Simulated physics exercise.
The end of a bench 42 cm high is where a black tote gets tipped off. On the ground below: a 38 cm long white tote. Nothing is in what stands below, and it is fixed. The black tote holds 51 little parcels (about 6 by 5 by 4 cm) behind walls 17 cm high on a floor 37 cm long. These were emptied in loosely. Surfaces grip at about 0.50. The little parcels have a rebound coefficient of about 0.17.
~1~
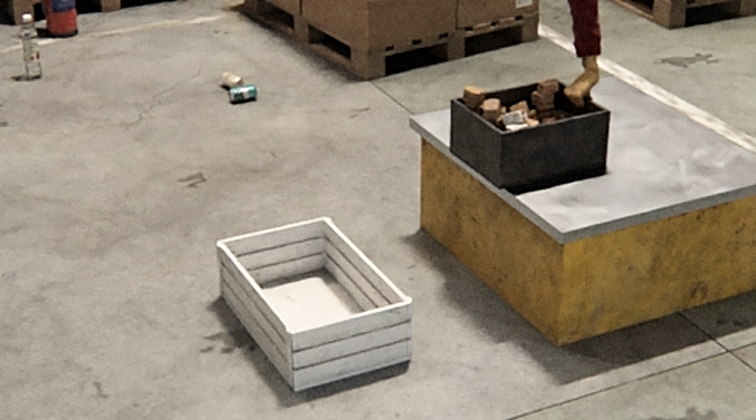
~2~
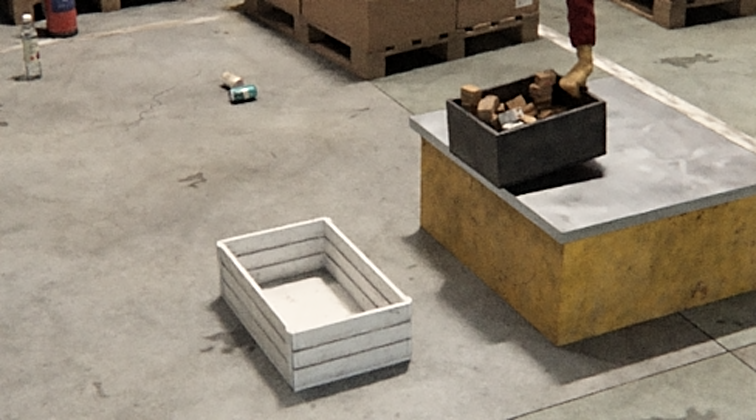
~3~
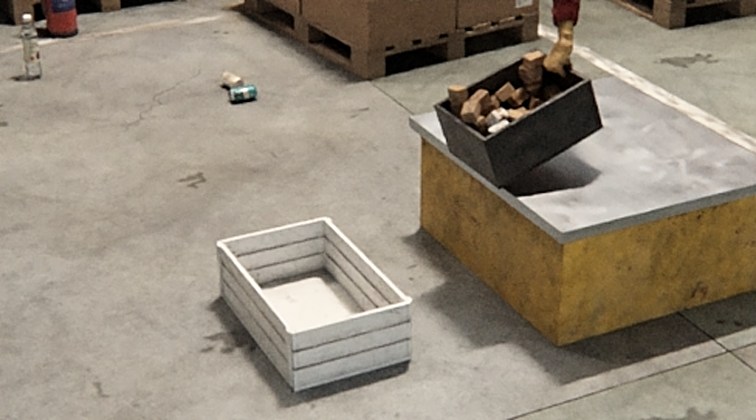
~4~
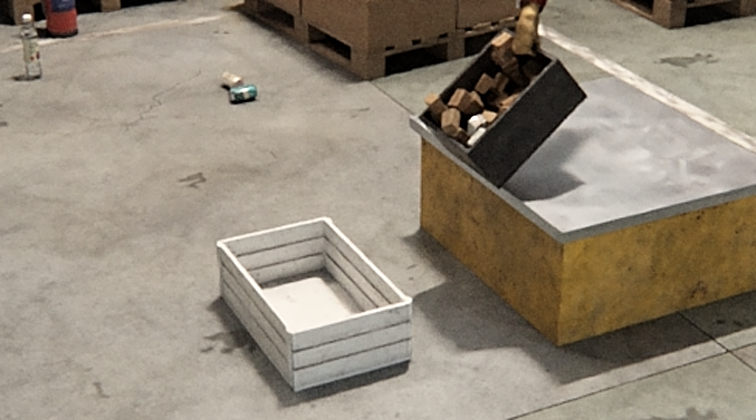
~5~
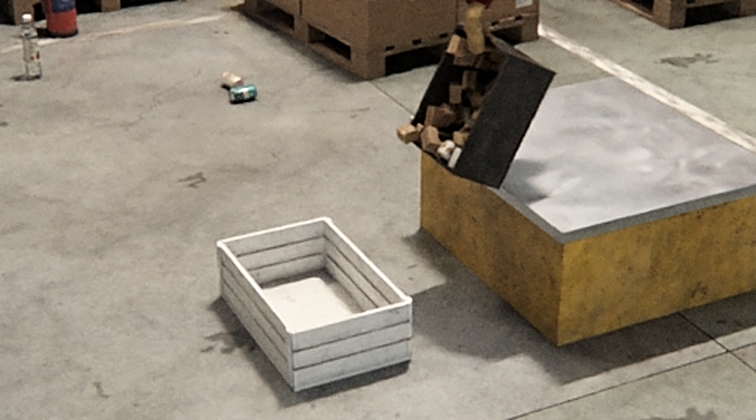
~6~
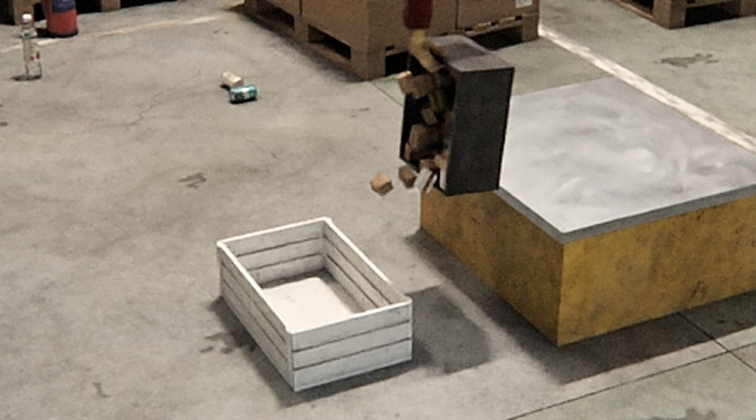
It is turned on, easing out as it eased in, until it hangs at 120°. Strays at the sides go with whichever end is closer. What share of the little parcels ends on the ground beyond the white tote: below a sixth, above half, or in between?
Below one in six of them finish on the ground beyond the white tote.
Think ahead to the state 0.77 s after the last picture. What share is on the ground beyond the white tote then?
Estimate for then: Some 0 percent.
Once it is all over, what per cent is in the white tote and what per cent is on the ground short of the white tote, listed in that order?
Shares: Approx. 25 % and 75 %.
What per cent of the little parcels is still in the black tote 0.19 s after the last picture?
Reading: Approx. 75 %.
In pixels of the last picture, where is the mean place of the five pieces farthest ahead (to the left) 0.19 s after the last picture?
About (351, 225).
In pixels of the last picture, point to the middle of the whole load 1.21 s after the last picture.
The centre sits near (382, 297).
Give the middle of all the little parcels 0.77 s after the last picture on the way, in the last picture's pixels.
At roughly (383, 296).
Then, 0.19 s after the last picture, tilt 114°; 37 still in the black tote, 3 on the ground short of the white tote and 11 in the air.
Then, 0.44 s after the last picture, tilt 120°; 16 still in the black tote, 13 in the white tote, 9 on the ground short of the white tote and 13 in the air.
Then, 0.77 s after the last picture, tilt 120°; 3 still in the black tote, 13 in the white tote, 28 on the ground short of the white tote and 7 in the air.
When it is over (1.21 s after the last picture), 13 in the white tote and 38 on the ground short of the white tote. Asked share, 0 of 51, 0 per cent.
